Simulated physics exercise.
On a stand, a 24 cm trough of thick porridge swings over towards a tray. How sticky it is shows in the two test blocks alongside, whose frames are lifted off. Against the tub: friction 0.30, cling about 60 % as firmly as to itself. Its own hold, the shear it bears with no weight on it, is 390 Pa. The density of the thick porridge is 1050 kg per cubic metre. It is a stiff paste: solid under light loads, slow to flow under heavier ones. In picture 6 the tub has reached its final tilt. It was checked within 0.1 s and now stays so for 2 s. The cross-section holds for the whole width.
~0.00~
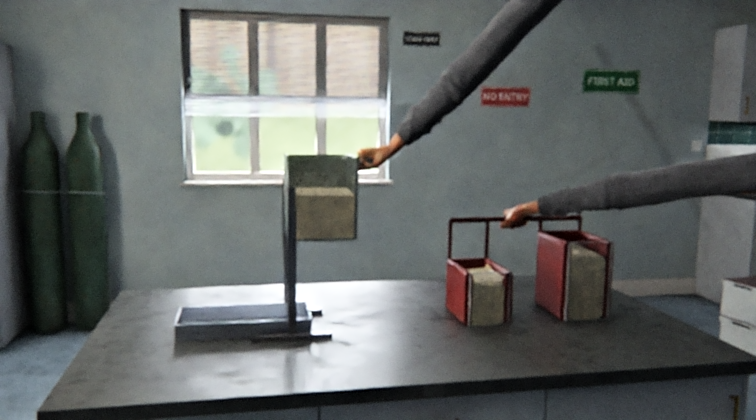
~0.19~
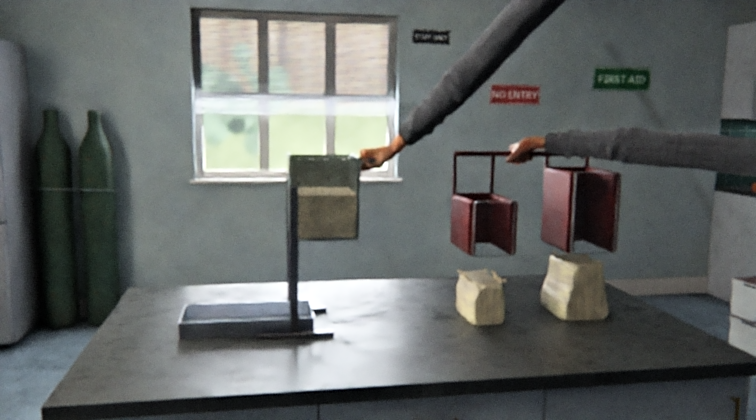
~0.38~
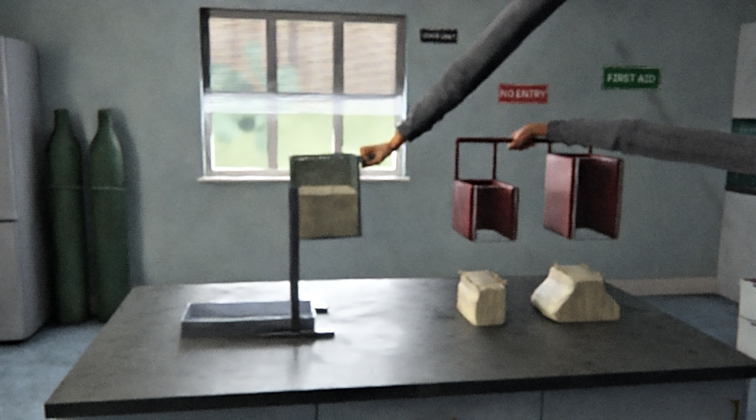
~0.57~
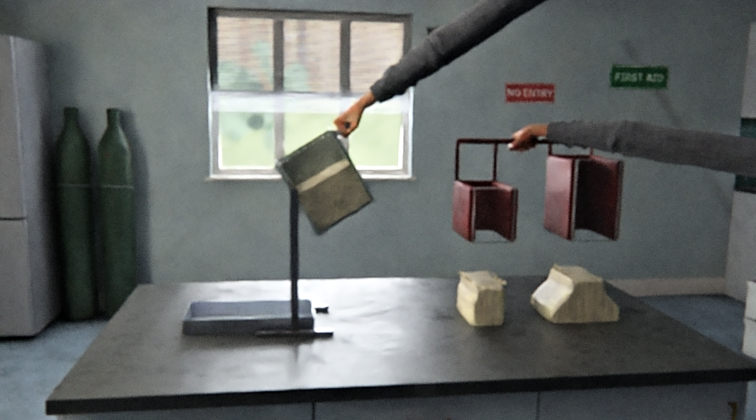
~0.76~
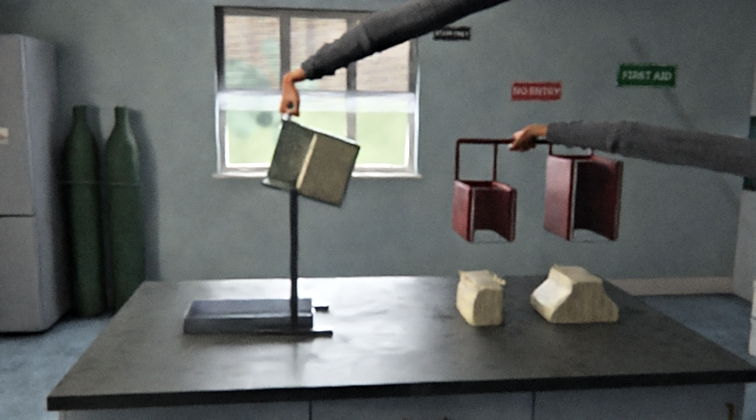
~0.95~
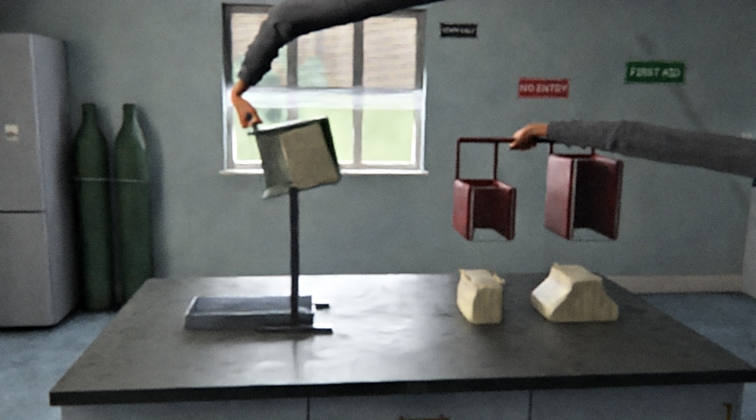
One hand lifts red moulds, the right block sags, then another tilts a tub left.
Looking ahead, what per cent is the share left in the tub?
Expect roughly 59 %.
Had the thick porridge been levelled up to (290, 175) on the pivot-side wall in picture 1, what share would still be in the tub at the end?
It would be near 40 %.
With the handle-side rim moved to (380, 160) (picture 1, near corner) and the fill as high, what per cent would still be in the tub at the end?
In that case some 40 per cent.
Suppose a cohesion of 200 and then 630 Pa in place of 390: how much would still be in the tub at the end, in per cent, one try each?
In turn about 45 %, 100 %.
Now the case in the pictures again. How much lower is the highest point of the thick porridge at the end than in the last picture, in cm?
About 12 cm.
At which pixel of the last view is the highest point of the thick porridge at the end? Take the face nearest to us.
Near (311, 163).
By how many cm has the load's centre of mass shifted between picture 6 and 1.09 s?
Some 5 cm.
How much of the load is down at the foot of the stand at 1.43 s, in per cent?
About 0 %.
After 1.09 s, the tub is at 102 degrees and holds 100 %.
After 1.26 s, the tub is at 102 degrees and holds 78 %.
After 1.43 s, the tub is at 102 degrees and holds 59 %.
After 1.60 s, the tub is at 102 degrees and holds 59 %.
After 2.95 s, the tub is at 102 degrees and holds 59 %.
